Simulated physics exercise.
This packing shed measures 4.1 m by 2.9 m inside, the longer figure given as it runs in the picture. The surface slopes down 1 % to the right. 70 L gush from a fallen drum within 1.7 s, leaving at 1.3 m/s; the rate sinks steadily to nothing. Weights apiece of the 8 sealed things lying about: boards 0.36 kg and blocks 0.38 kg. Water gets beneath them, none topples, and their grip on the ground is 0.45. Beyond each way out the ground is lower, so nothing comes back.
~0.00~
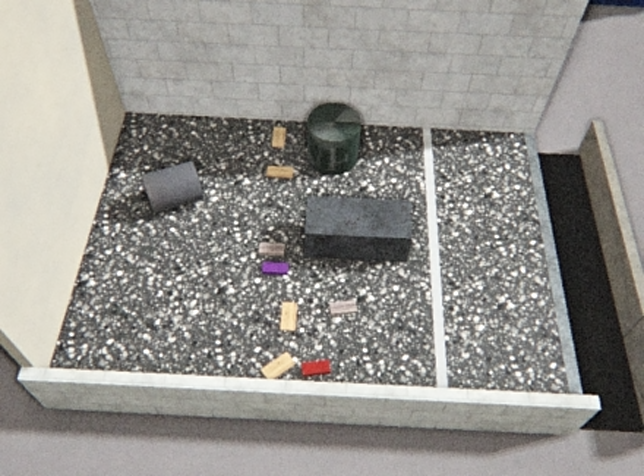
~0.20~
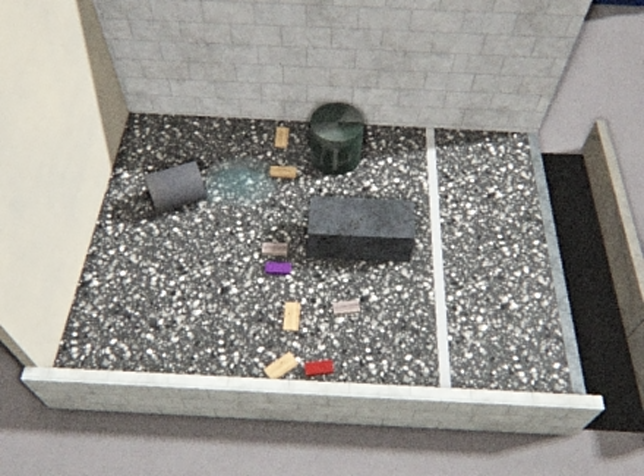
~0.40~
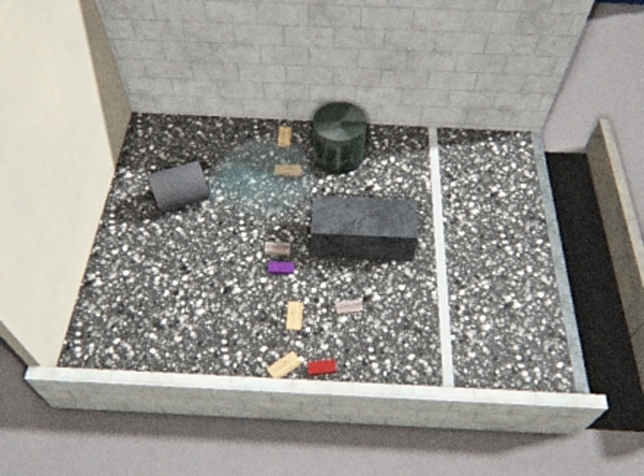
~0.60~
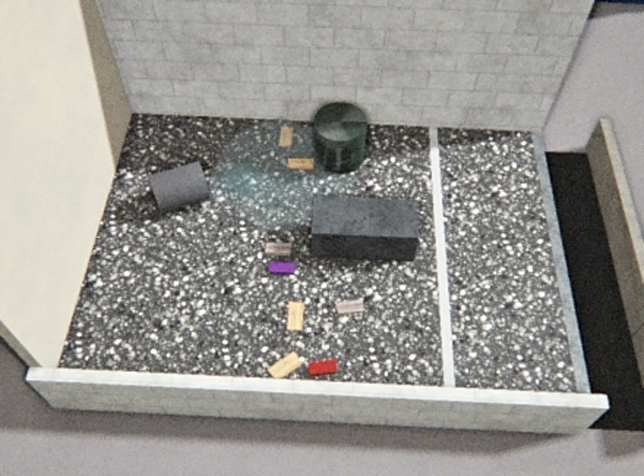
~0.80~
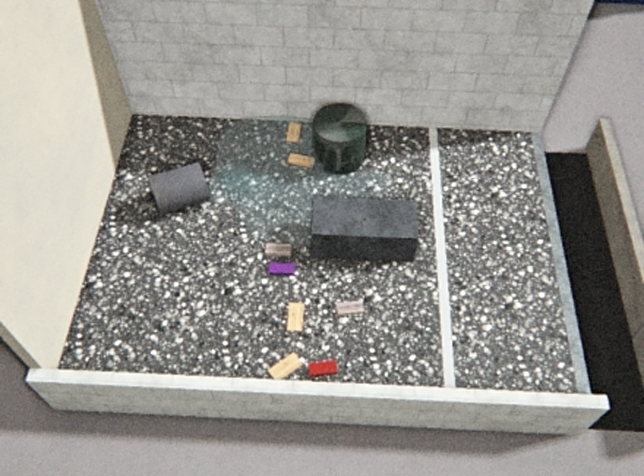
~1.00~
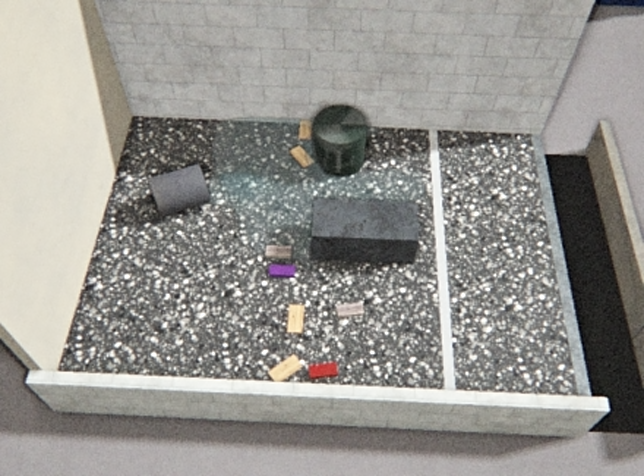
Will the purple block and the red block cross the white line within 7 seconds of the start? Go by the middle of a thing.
Purple block stays short, red block is held back.
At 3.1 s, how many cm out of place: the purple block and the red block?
Roughly 5 and 0 cm by then.
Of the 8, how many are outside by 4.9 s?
0 of them.
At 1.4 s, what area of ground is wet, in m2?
Some 3.0 m2.
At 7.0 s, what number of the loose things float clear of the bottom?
At that moment 0.
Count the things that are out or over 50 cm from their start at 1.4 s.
I count 0.
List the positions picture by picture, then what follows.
The first picture shows the purple block at (275, 267) rests on the ground; the red block at (316, 367), on the bottom; water covers 0.0 m2; 0 of 8 have shifted.
The second picture shows the purple block at (278, 267), on the bottom; the red block at (319, 367), on the bottom; 0.3 m2 under water; 0 of 8 have shifted.
The third picture shows the purple block at (281, 267) rests on the ground; the red block at (322, 367) rests on the ground; water covers 0.7 m2; 0 of 8 have shifted.
The fourth picture shows the purple block at (282, 267), on the bottom; the red block at (323, 367), on the bottom; 1.2 m2 under water; 1 of 8 have shifted.
The fifth picture shows the purple block at (282, 268), on the bottom; the red block at (323, 368), on the bottom; water covers 1.7 m2; 2 of 8 have shifted.
The sixth picture shows the purple block at (282, 270), on the bottom; the red block at (323, 370), on the bottom; 2.0 m2 under water; 2 of 8 have shifted.
After 1.4 s the purple block is near (282, 270), 0.0 m from its start, aground; the red block is near (323, 370), 0.0 m from its start, aground; 0 of 8 are over the mark; 2 afloat.
After 3.1 s the purple block is near (280, 274), 0.0 m from its start, aground; the red block is near (323, 370), 0.0 m from its start, aground; 0 of 8 are over the mark; 2 afloat.
After 4.9 s the purple block is near (280, 274), 0.0 m from its start, aground; the red block is near (323, 370), 0.0 m from its start, aground; 0 of 8 are over the mark; 0 afloat.
After 7.0 s the purple block is near (280, 274), 0.0 m from its start, aground; the red block is near (323, 370), 0.0 m from its start, aground; 0 of 8 are over the mark; 0 afloat.
